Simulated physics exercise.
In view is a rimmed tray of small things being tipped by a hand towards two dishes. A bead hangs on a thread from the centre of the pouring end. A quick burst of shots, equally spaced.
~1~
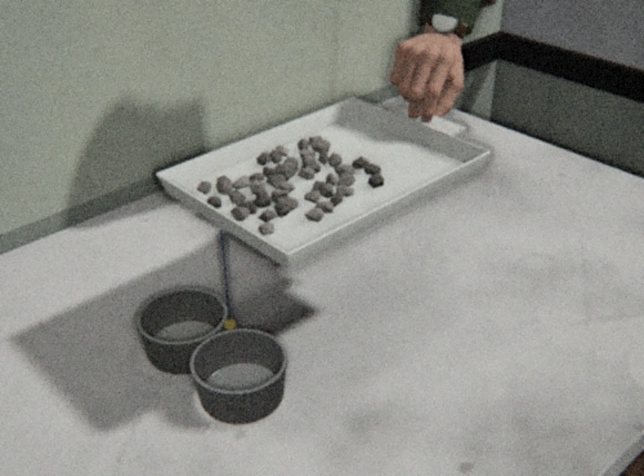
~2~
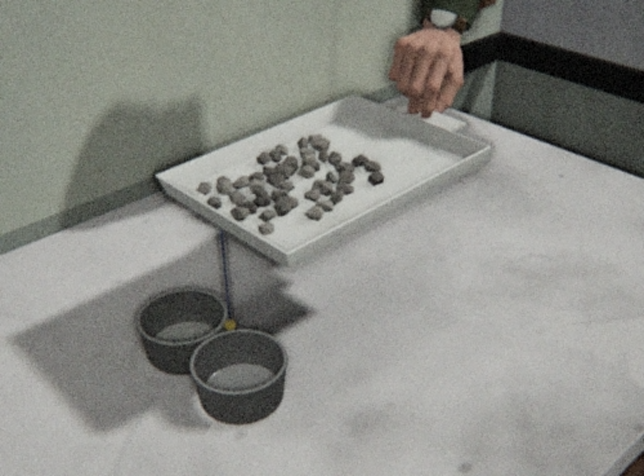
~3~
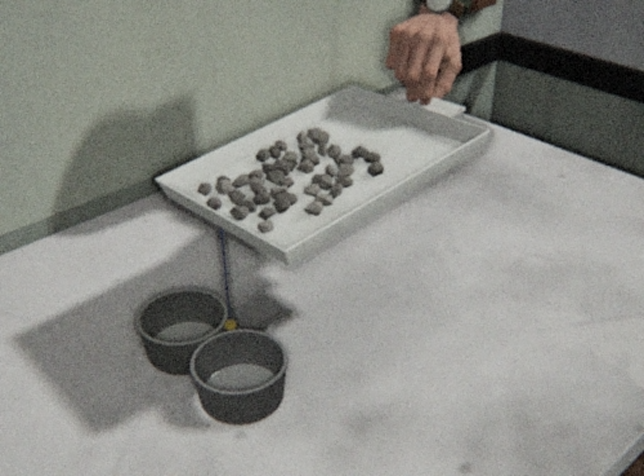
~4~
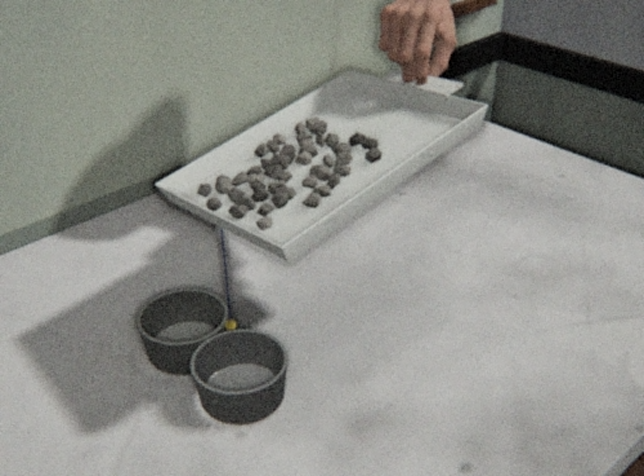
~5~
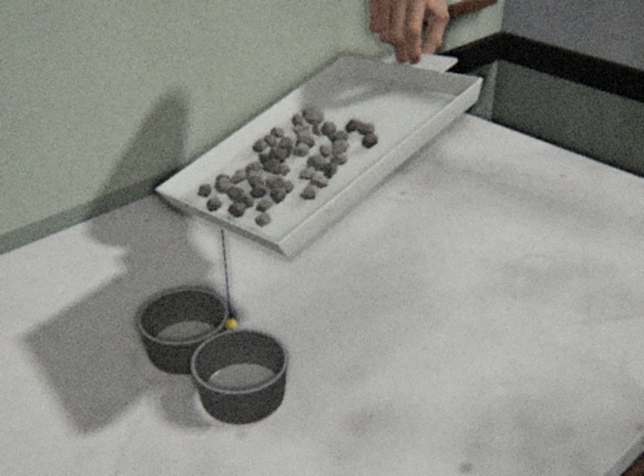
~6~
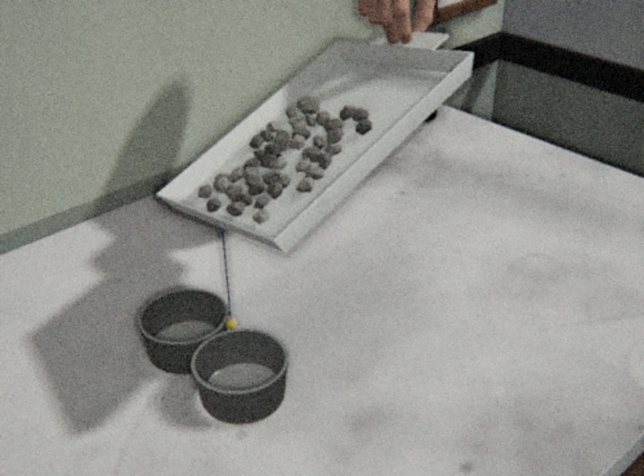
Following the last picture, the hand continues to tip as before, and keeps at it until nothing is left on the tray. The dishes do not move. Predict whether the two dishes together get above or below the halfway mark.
Above.
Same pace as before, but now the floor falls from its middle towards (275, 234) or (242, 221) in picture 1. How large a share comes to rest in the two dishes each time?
Near 30 % and 40 %.
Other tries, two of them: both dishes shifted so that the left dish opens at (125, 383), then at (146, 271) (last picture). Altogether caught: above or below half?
Result - try one, below the halfway mark; try two, past the halfway mark.
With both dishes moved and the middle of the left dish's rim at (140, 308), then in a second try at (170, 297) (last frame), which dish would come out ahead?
Try 1: The leftmost dish; try 2: The leftmost dish.
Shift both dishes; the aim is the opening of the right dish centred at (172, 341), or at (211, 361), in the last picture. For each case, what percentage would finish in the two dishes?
The first try gives 40 per cent, the second 70 per cent.
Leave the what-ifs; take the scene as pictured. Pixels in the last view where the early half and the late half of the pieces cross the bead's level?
(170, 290) for the early half, (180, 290) for the late half.
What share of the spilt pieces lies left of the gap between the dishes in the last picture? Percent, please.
Near 90 %.
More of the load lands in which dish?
The one you want is the left of the two.
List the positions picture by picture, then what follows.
In the first picture, corners of the pouring end at (166, 174) and (289, 248), level; middle of the load at (306, 174), bits of gravel; left dish at (148, 348); right dish at (203, 396); bead on its thread at (230, 324).
In the second picture, corners of the pouring end at (166, 175) and (288, 248), level; middle of the load at (306, 173).
In the third picture, corners of the pouring end at (165, 178) and (286, 245), tipped barely, lowest at the left corner; middle of the load at (305, 168).
In the fourth picture, corners of the pouring end at (164, 183) and (283, 241), tipped a little, lowest at the left corner; middle of the load at (303, 160).
In the fifth picture, corners of the pouring end at (164, 187) and (280, 237), tipped clearly, lowest at the left corner; middle of the load at (301, 152).
In the sixth picture, corners of the pouring end at (165, 191) and (275, 233), tipped clearly, lowest at the left corner; middle of the load at (297, 144); left dish at (149, 348); right dish at (204, 396).
Soon after the last picture, tray tipped steeply; nearly all on the tray; a stray few in the air.
A little later, tray tipped past a quarter turn; a small part on the tray; about two thirds in the left dish; a small part outside both; about a quarter in the air.
Later still, tray tipped past a quarter turn; most in the left dish; about a quarter outside both.
At rest, tray tipped past a quarter turn; none in the right dish; most in the left dish; about a quarter outside both.
